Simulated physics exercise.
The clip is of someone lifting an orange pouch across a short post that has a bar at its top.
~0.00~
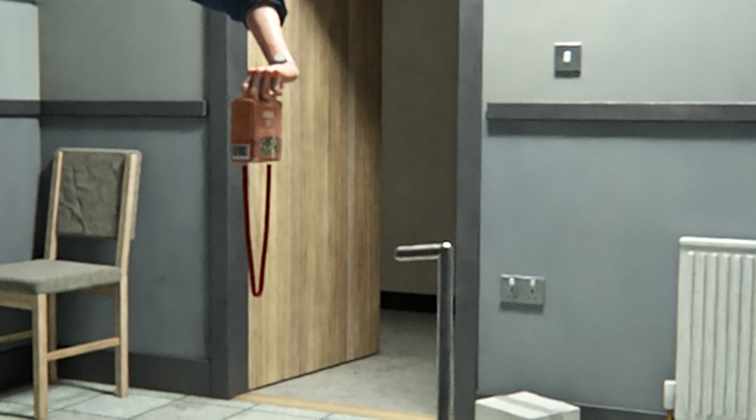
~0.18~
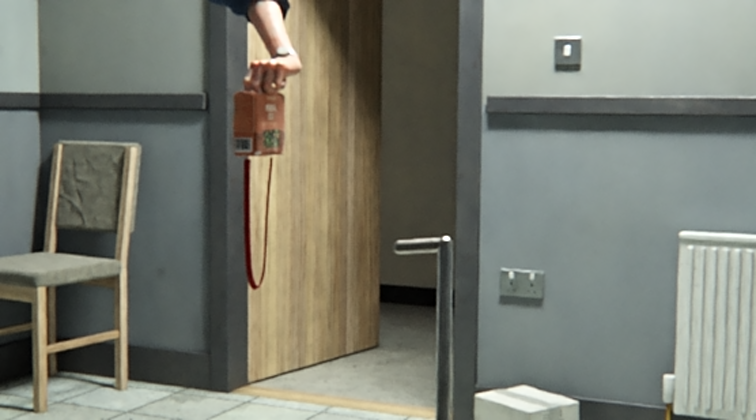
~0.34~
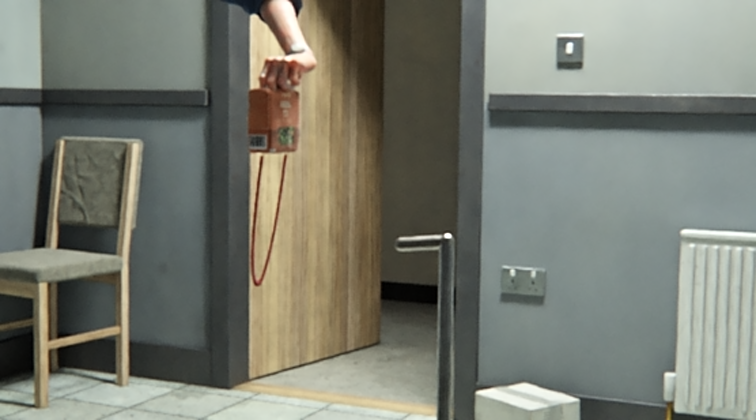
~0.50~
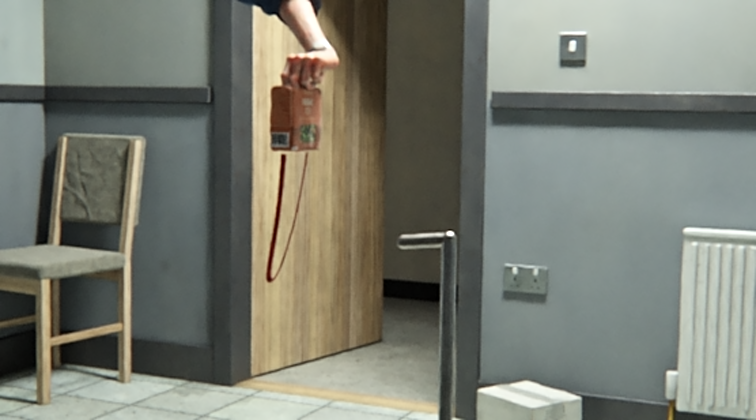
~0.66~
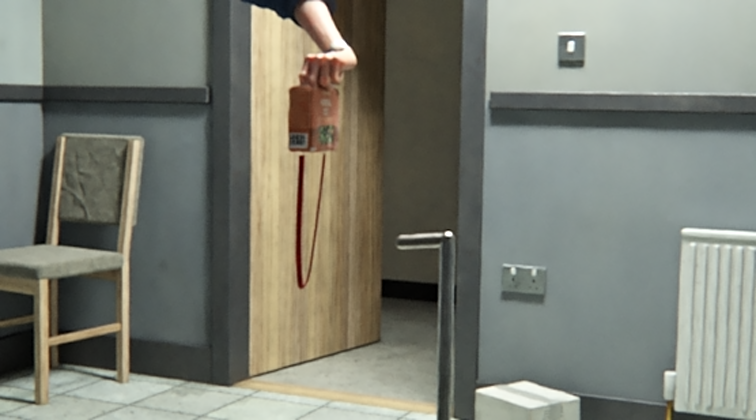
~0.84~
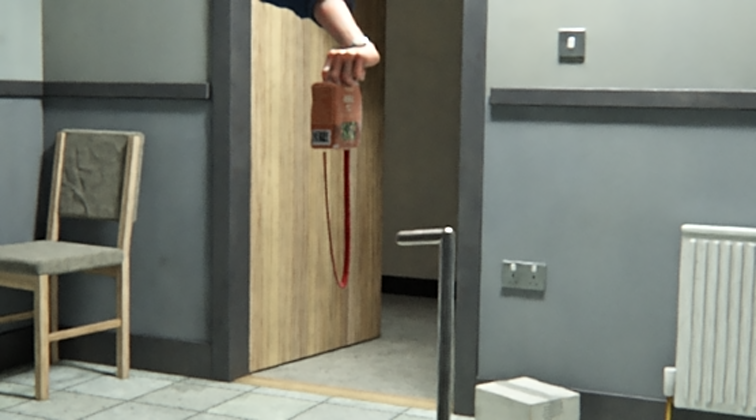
An orange pouch with a dark red loop hanging beneath it is held from above by a hand, near a partly open wooden door. The hand carries it steadily rightward, the loop swaying, until it is closer to the short post with a bar at its top.
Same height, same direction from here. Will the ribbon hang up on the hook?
Outcome: The orange pouch gets caught.
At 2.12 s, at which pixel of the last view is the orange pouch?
By then it is at (508, 120).
After 1.54 s, pouch over the post near (427, 118).
After 2.12 s, pouch past the post near (508, 120).
At rest, pouch past the post near (553, 121); loop tight round the post, hand stopped. The orange pouch is jerked back by its loop.
